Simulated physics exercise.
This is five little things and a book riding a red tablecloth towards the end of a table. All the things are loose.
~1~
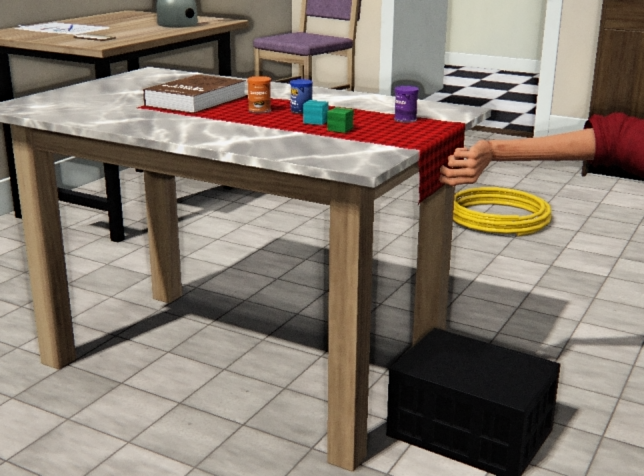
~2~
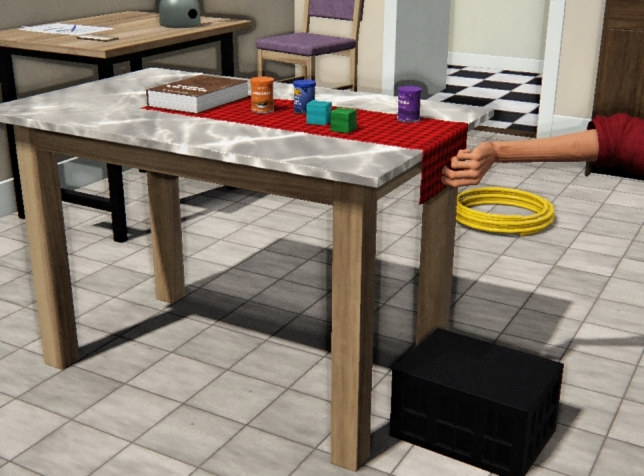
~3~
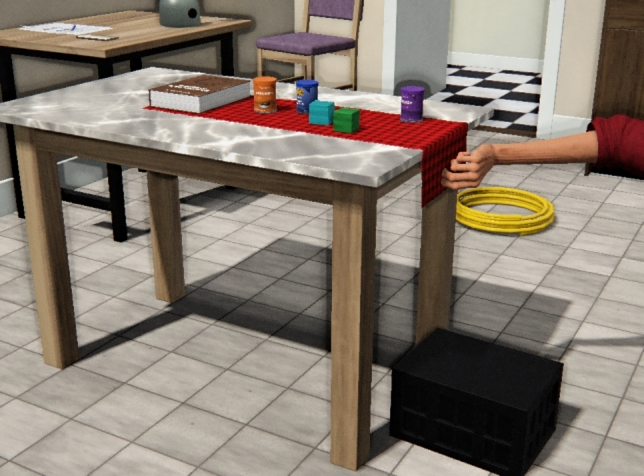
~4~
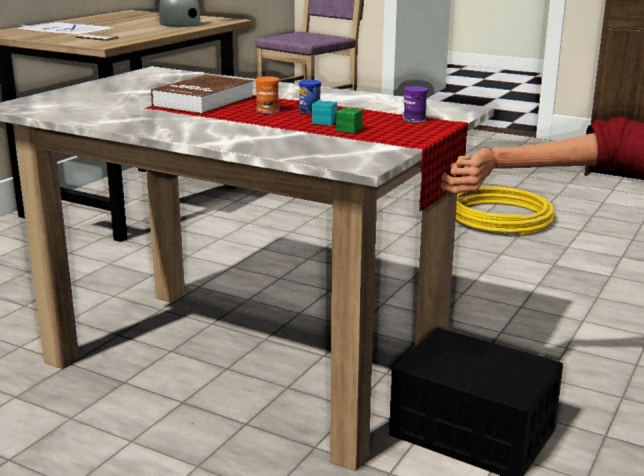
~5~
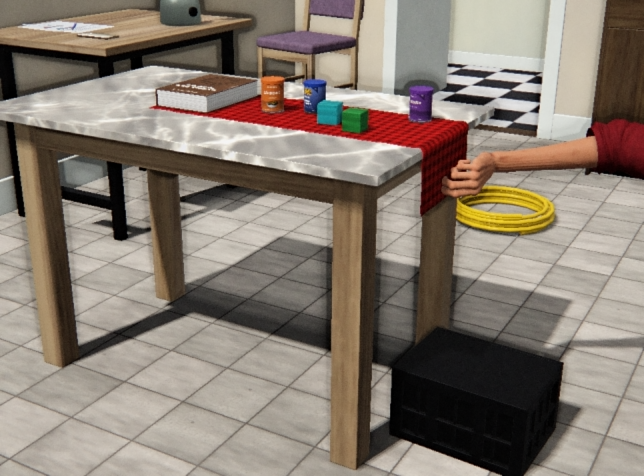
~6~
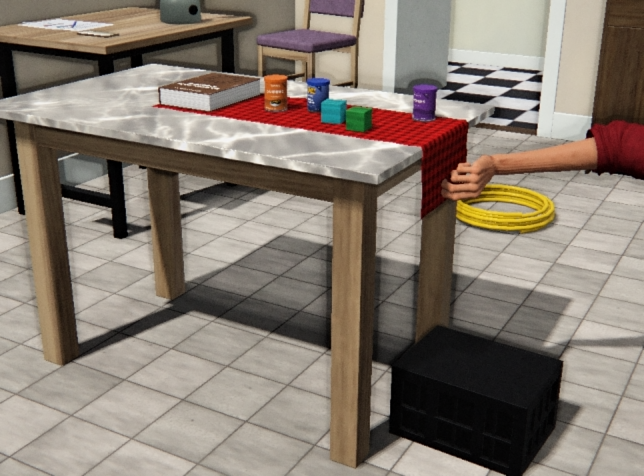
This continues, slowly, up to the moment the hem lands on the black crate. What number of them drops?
The answer is four.
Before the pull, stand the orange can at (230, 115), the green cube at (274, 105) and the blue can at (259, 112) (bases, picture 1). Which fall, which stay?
The orange can holds on, the green cube survives, the blue can survives.
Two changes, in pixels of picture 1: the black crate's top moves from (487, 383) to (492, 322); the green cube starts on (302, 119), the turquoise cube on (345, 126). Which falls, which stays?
The green cube remains up; the turquoise cube is carried off.
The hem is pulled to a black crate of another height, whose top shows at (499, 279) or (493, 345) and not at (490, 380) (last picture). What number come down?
It would be 1 and 3.
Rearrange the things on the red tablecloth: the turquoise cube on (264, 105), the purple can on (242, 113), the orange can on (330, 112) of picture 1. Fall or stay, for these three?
The turquoise cube keeps its place on top; the purple can remains up; the orange can tumbles off.
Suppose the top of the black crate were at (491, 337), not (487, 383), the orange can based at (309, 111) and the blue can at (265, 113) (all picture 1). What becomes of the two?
The orange can does not fall; the blue can does not fall.
Soon after, hem near (441, 306); purple can and green cube gone.
After that, hem on the crate; purple can, green cube, turquoise cube and blue can gone.
In the end, hem on the crate; purple can, green cube, turquoise cube and blue can gone. Over the edge go four.
